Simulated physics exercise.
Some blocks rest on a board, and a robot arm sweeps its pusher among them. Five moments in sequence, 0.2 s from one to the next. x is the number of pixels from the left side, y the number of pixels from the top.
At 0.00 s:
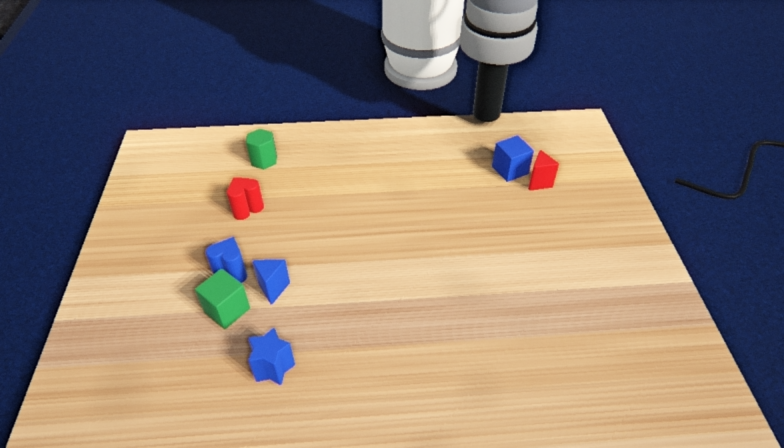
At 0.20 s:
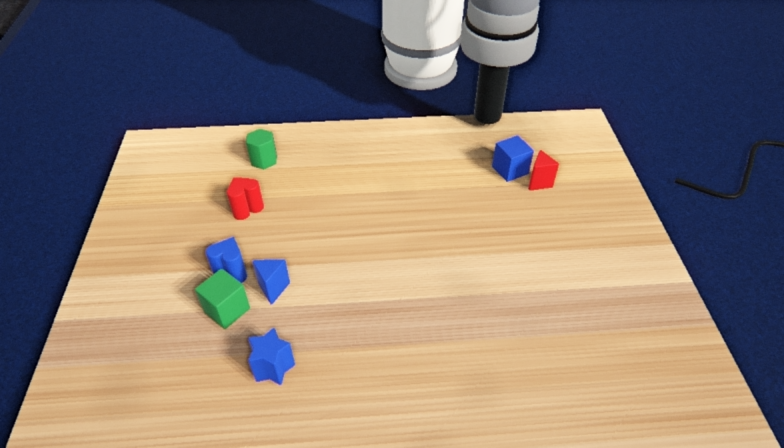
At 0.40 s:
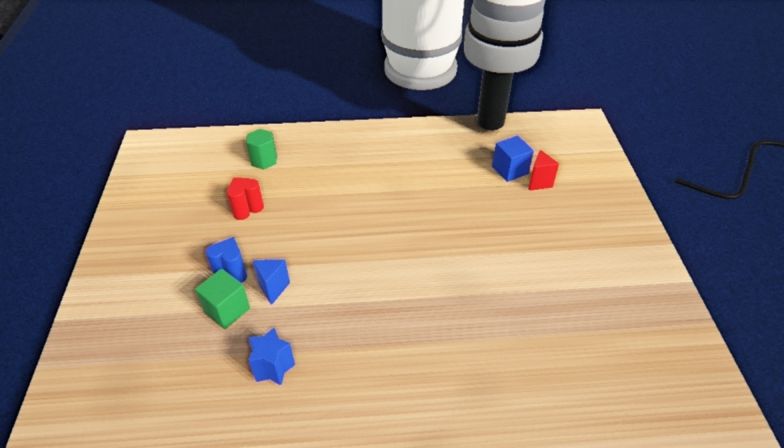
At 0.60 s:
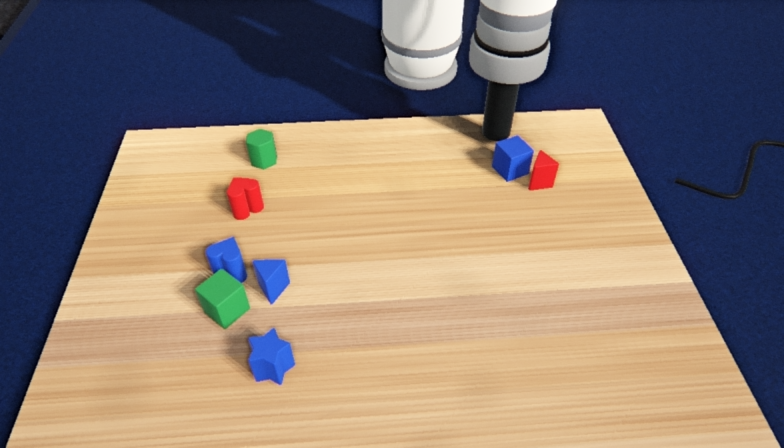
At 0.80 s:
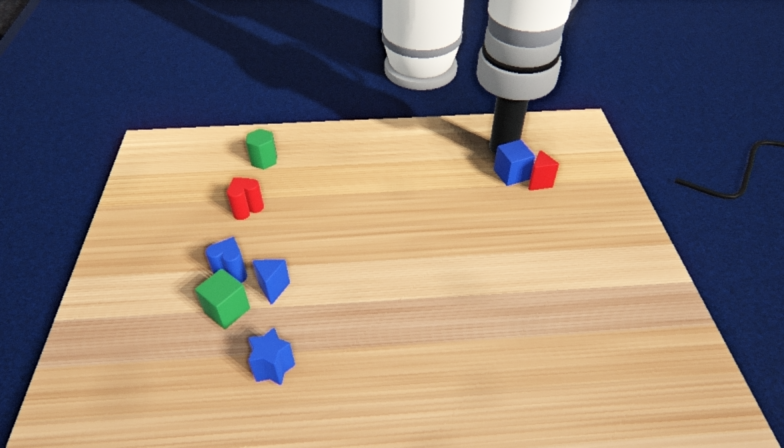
A light wooden board lies on a dark blue surface, seen from above at an angle by a still camera. A blue cube and a red triangular block sit at the upper right, with green, red and blue blocks scattered down the left side, while a robot arm holds a black pusher at the far edge. The pusher slides slightly nearer and rightward, then nudges the blue cube a tiny distance.
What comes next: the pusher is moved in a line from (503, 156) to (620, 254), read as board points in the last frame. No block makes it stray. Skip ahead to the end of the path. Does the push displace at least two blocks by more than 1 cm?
Going by the path, yes.
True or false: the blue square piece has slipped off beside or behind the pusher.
The statement is true.
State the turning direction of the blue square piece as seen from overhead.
The block spins clockwise.
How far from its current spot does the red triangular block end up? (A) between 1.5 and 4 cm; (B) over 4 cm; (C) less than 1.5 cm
B - over 4 cm.
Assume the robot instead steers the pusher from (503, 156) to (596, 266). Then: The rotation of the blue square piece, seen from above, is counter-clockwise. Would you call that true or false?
This is false.
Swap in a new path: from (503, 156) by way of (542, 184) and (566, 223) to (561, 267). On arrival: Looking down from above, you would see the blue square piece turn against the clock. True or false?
It is false.
The first path, step by step. One third of the way, pusher (539, 179); blue square piece (530, 179), turned 65° clockwise; red triangular block (564, 174).
Two thirds of the way, pusher (579, 212); blue square piece (530, 181), turned 80° clockwise; red triangular block (607, 208), turned 15° clockwise.
At the end, pusher (623, 248); blue square piece (530, 181), turned 80° clockwise; red triangular block (657, 244).
